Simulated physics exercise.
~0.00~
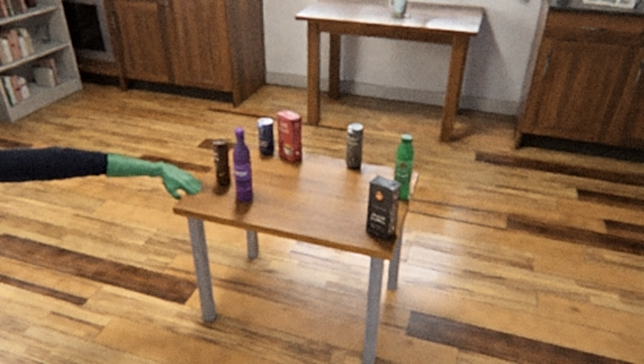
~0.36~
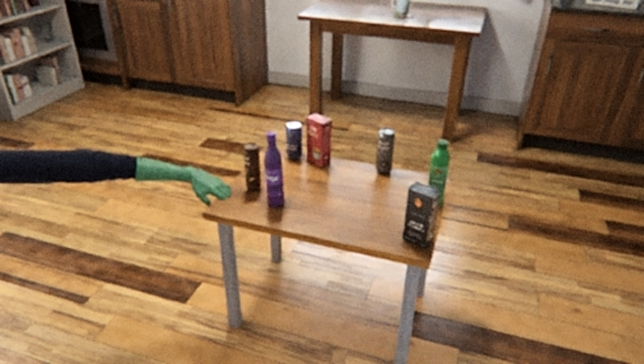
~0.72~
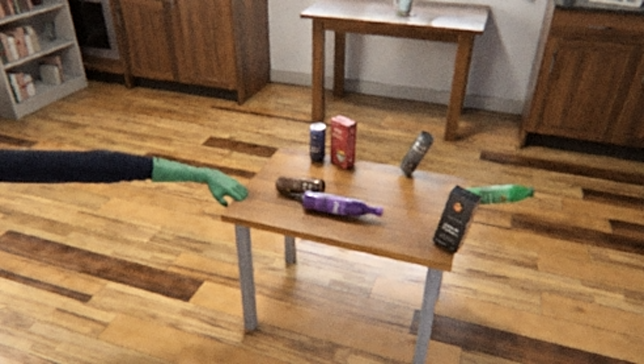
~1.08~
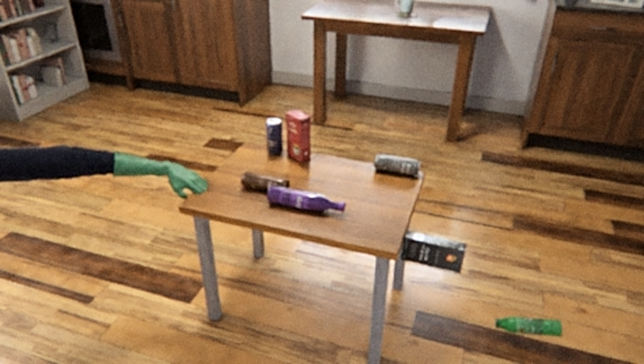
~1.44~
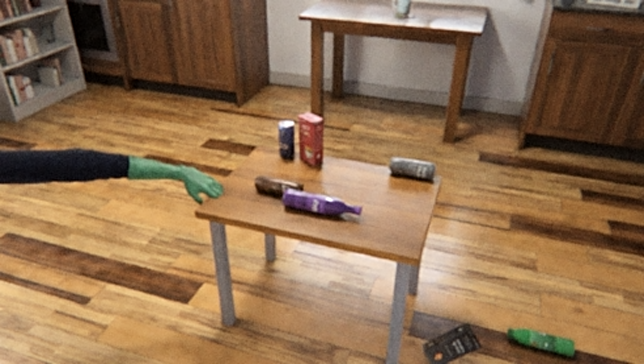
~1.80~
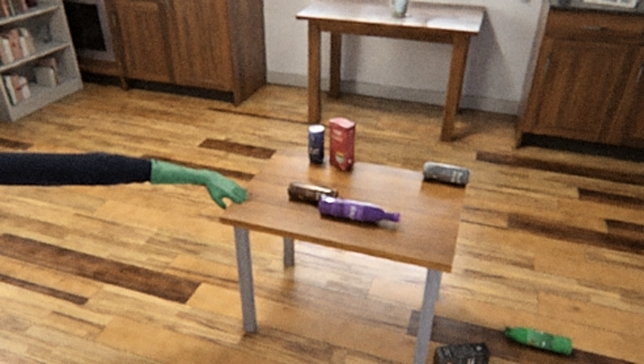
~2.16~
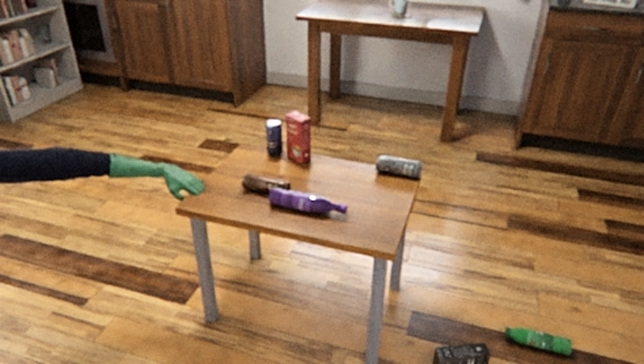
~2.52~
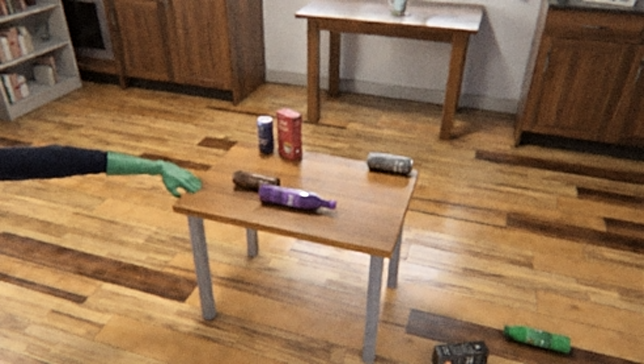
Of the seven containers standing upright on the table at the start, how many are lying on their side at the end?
Five of them end up lying on their side. The brown can, grey can and purple bottle lie on the table, and the green bottle and black carton lie on the floor.
Wood-floored room, green-gloved hand moving a table side to side, five containers toppling, green bottle and black carton ending on the floor.
